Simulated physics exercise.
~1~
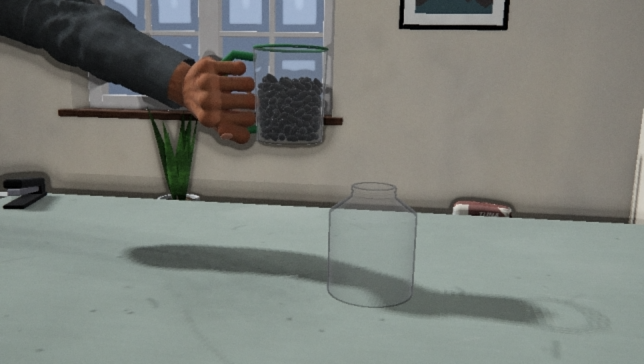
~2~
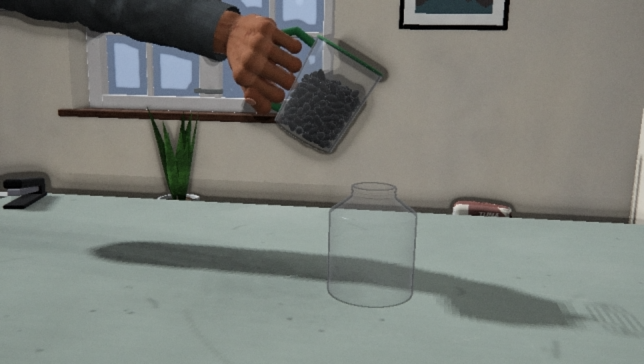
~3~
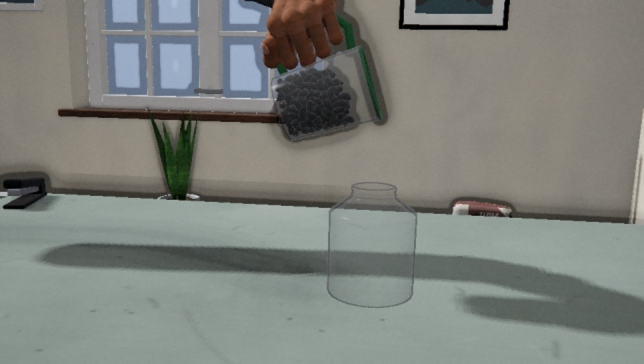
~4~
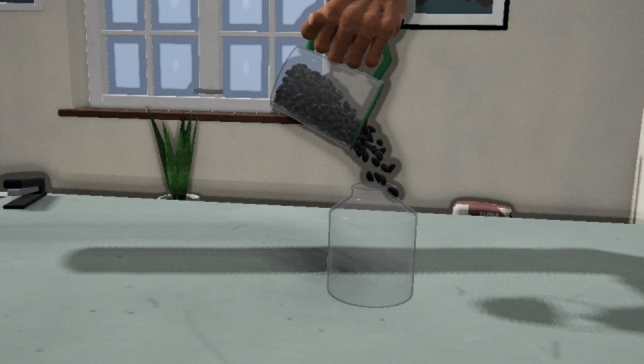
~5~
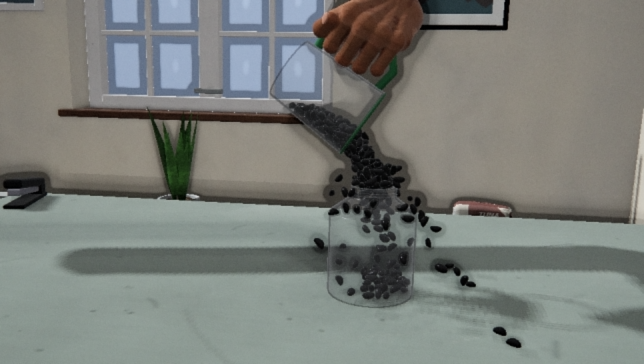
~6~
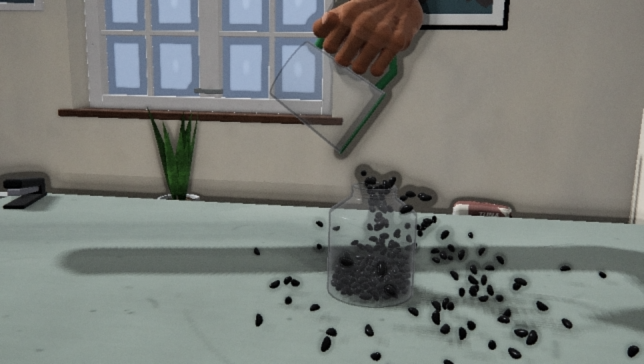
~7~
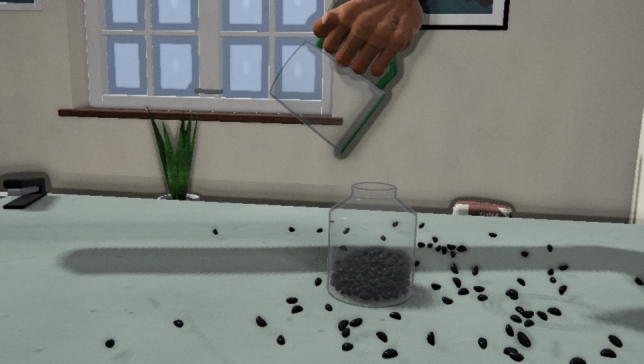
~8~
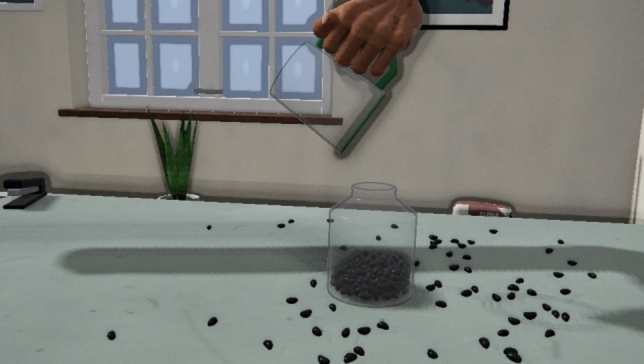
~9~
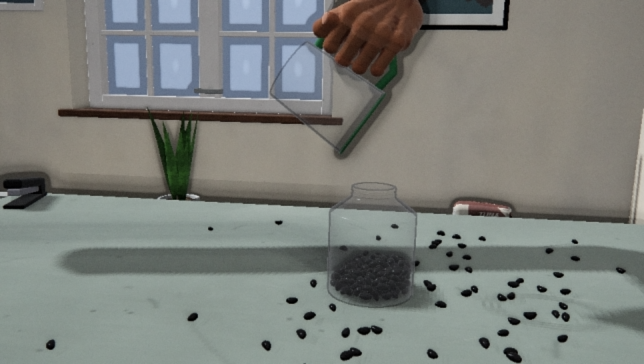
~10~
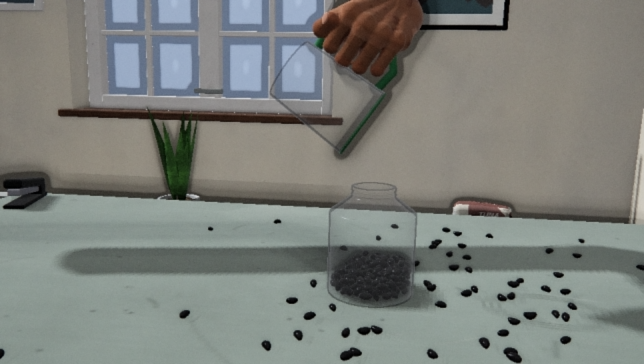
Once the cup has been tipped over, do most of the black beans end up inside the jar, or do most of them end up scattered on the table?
Most of the beans end up inside the jar. A smaller part lies scattered on the table, and hardly any are left in the cup.
